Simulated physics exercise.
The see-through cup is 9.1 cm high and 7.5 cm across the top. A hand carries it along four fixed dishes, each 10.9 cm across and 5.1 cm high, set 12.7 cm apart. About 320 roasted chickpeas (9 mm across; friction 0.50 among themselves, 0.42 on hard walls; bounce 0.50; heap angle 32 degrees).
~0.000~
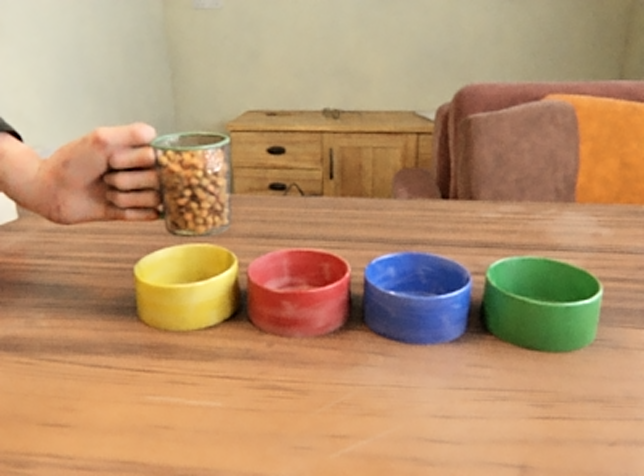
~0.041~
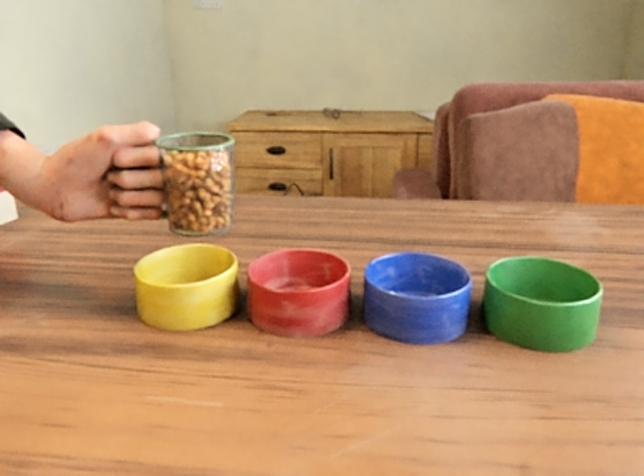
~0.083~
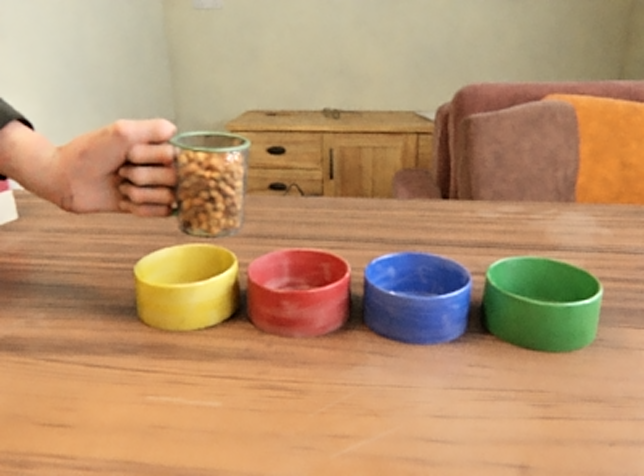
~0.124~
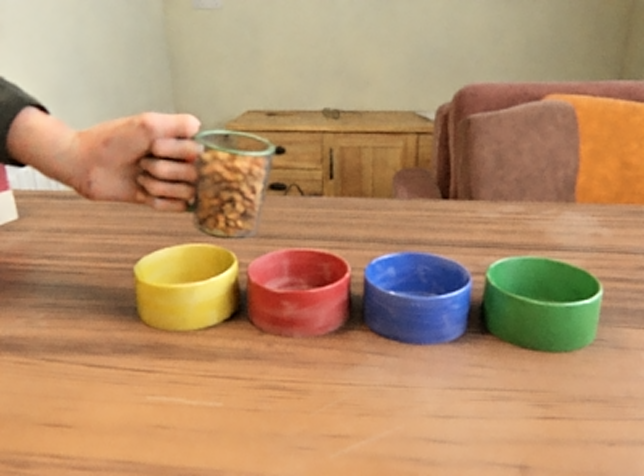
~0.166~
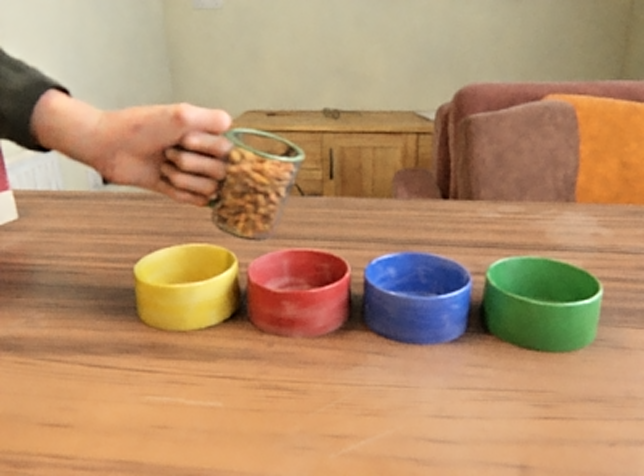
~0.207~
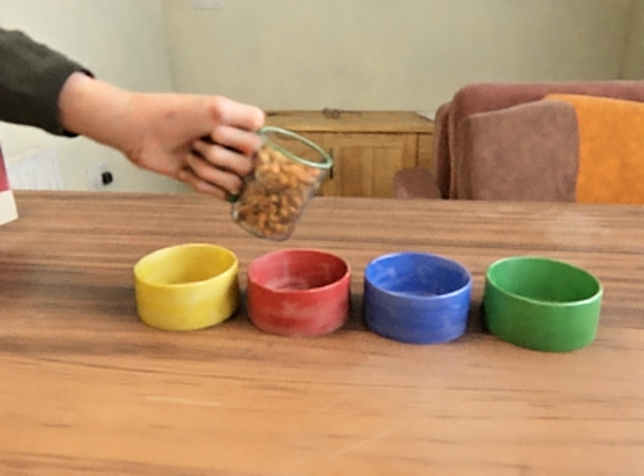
A hand reaches in from the left, holding a clear glass cup of roasted chickpeas above a wooden table, seen from the front and slightly above by a still camera. Yellow, red, blue and green dishes stand in a row from left to right, with a wooden cabinet and a reddish seat draped in orange behind. The hand moves the cup rightward from above the yellow dish to above the red one, tilting it gradually to the right.
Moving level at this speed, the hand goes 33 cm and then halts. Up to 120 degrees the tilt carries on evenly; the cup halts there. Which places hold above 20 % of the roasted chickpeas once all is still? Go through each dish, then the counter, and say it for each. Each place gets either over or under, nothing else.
Here is the list: Red under, blue under, green over, yellow under, counter over.
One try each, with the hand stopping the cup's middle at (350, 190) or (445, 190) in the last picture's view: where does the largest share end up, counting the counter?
Top receivers, in order: Blue and green.
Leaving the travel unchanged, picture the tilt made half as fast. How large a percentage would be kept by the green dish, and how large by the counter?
The green dish 100, the counter 0.
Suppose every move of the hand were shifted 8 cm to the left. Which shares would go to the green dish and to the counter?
In that case the green dish gets 70 and the counter 30.
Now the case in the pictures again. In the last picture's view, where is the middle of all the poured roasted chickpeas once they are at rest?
About (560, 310).
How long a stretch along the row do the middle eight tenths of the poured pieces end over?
Length: Approx. 19 cm.
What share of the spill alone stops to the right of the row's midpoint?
I'd estimate close to 100 in a hundred.
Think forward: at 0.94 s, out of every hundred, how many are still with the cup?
Somewhere near 5 per cent.
Then, at 0.47 s, tilt 73 degrees; cup holds 100 %.
Then, at 0.65 s, tilt 105 degrees; cup holds 80 %, green 5 %.
Then, at 0.94 s, tilt 120 degrees; cup holds 5 %, green 65 %.
By 1.6 s all is still; red 0 %, blue 0 %, green 70 %, yellow 0 %, counter 30 %.
